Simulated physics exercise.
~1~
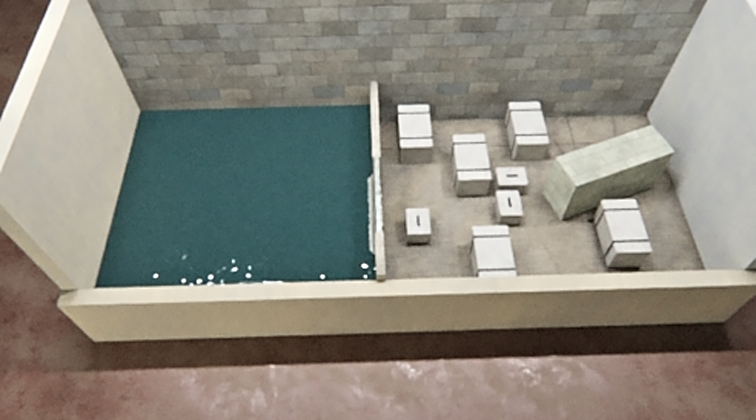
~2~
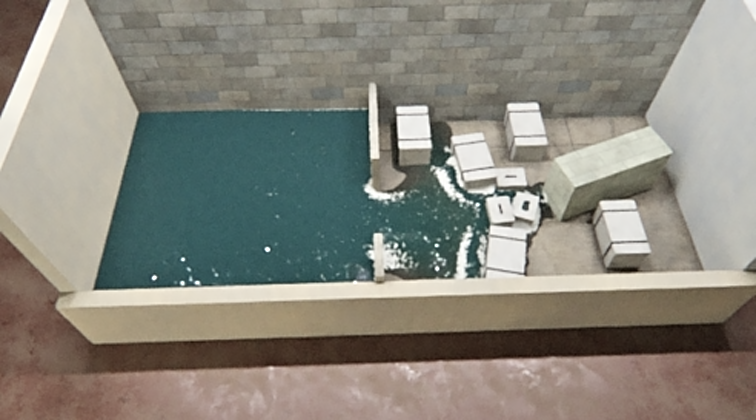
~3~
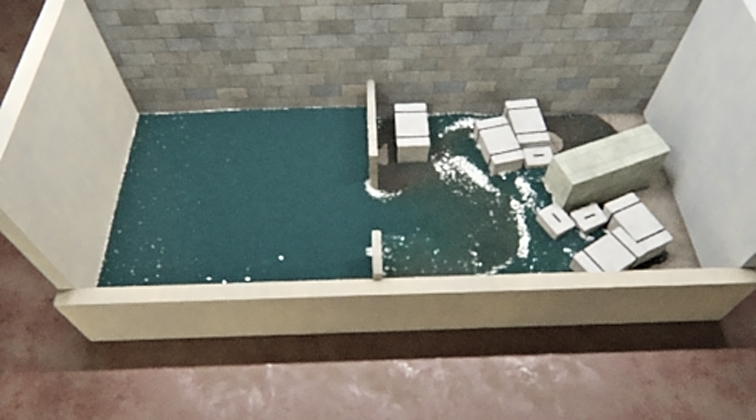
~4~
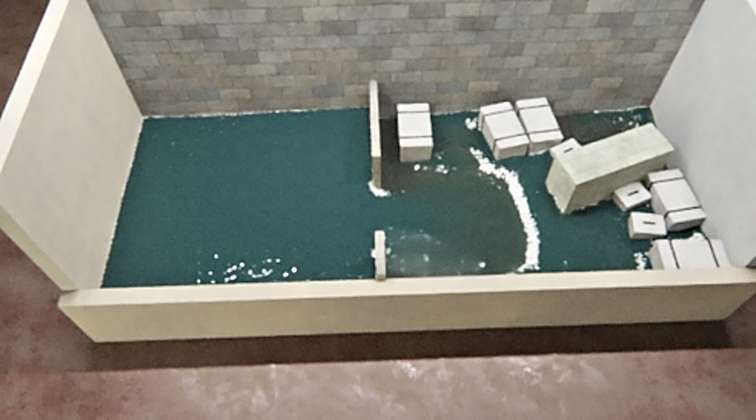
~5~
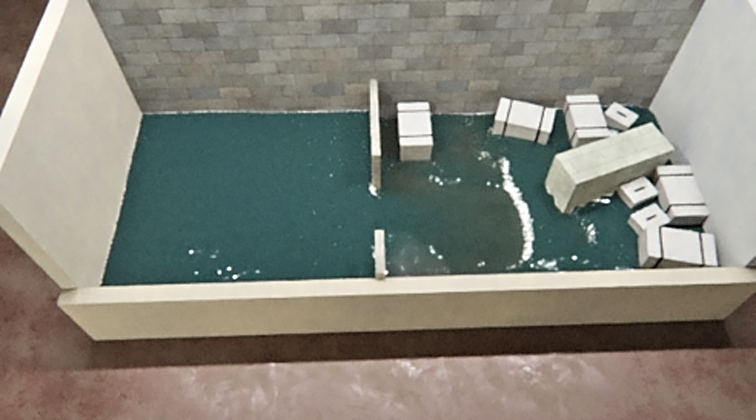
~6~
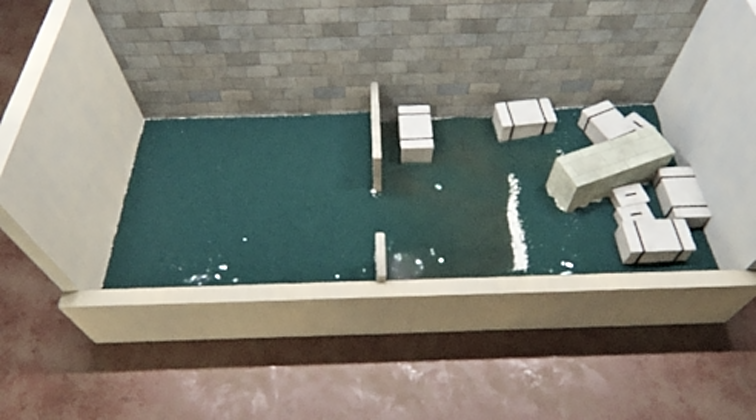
Dark green water fills the left half of a walled, open-topped basin, seen from above by a slightly swaying camera, with a grey brick wall behind. A pale partition holds it back from a dry tiled floor on the right, where eight white boxes, large and small, stand around a long, pale green slanted block. The partition's middle opens and water rushes through, edged with white foam, pushing the nearer boxes rightward. It spreads to the far wall, crowding boxes around the block. Finally, water covers the floor, a foam line lingers, and most boxes sit displaced, still upright, while one remains beside the partition.
